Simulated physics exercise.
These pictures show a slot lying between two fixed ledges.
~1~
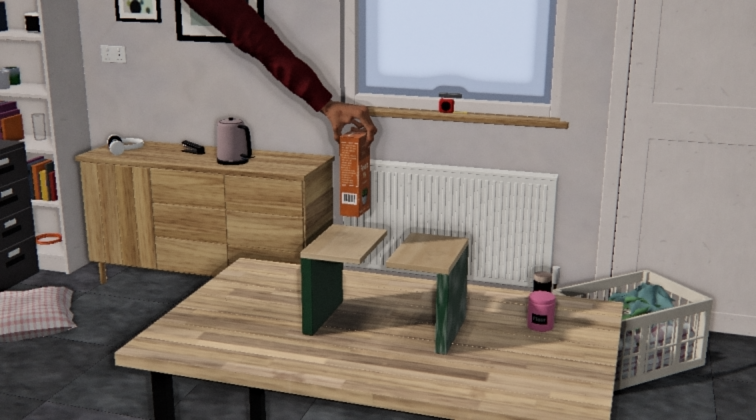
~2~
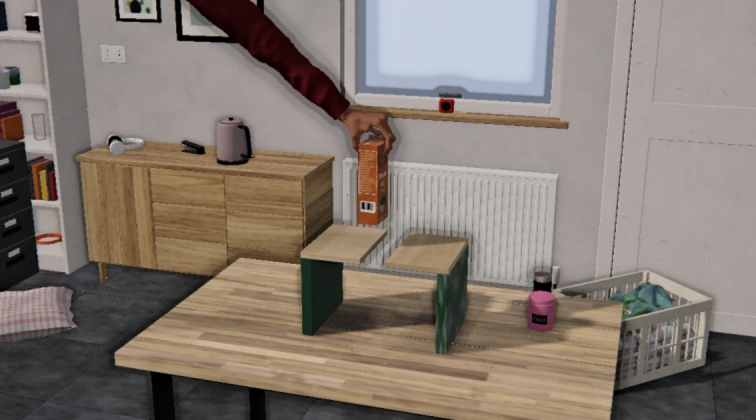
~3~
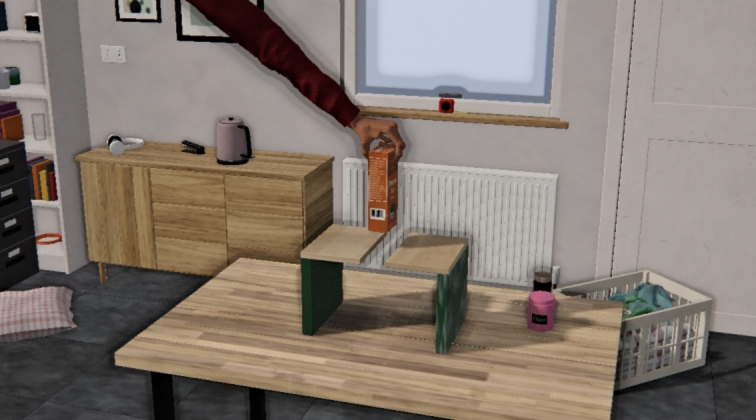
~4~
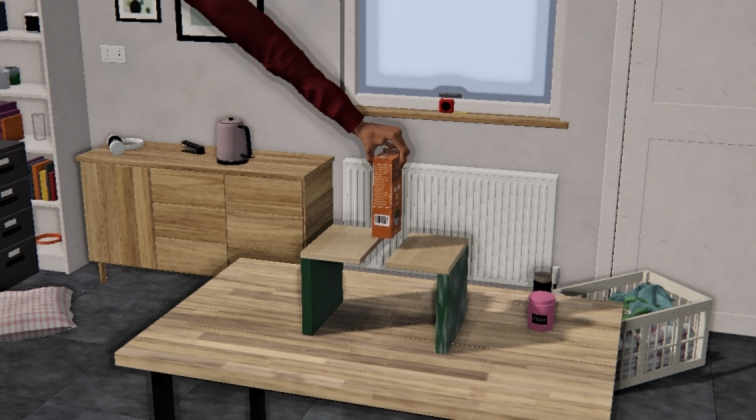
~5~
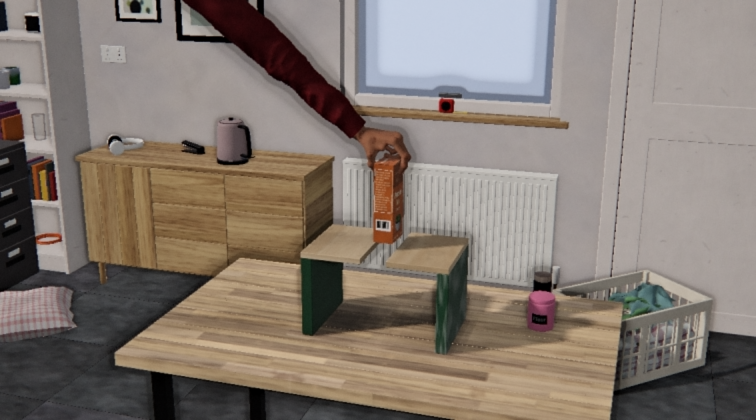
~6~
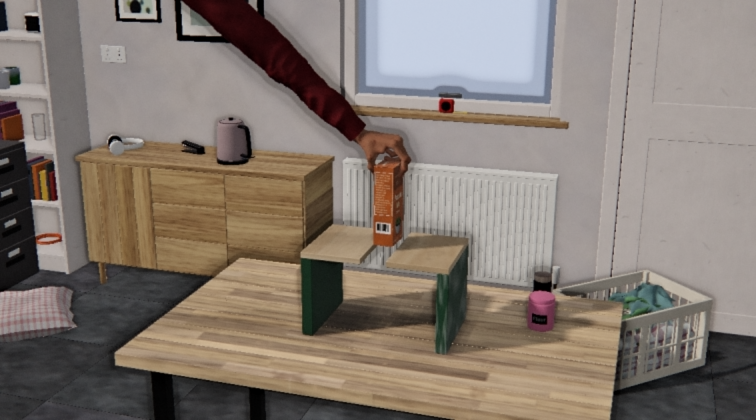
A room with grey walls is seen from a fixed, slightly raised view across a wooden table, with a wooden sideboard, white radiator and window behind. Two green-sided stands with pale wooden tops sit apart on the table, a pink jar to their right. A dark-red-sleeved arm from the upper left moves an orange carton rightward and down over the gap, then holds it nearly still.
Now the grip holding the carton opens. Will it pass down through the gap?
Expect it to pass the gap.
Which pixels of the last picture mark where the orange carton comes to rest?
Near (388, 290).
Then, 0.20 s later than the last frame, orange carton moved a little near (388, 221).
Then, 0.30 s later than the last frame, orange carton moved well along near (388, 275).
Then, 0.40 s later than the last frame, orange carton moved well along near (388, 287).
When it is over, moved from the start, orange carton; the other 2 as before. End places, in pixels of the last picture, orange carton near (388, 290). The carton reaches the table.
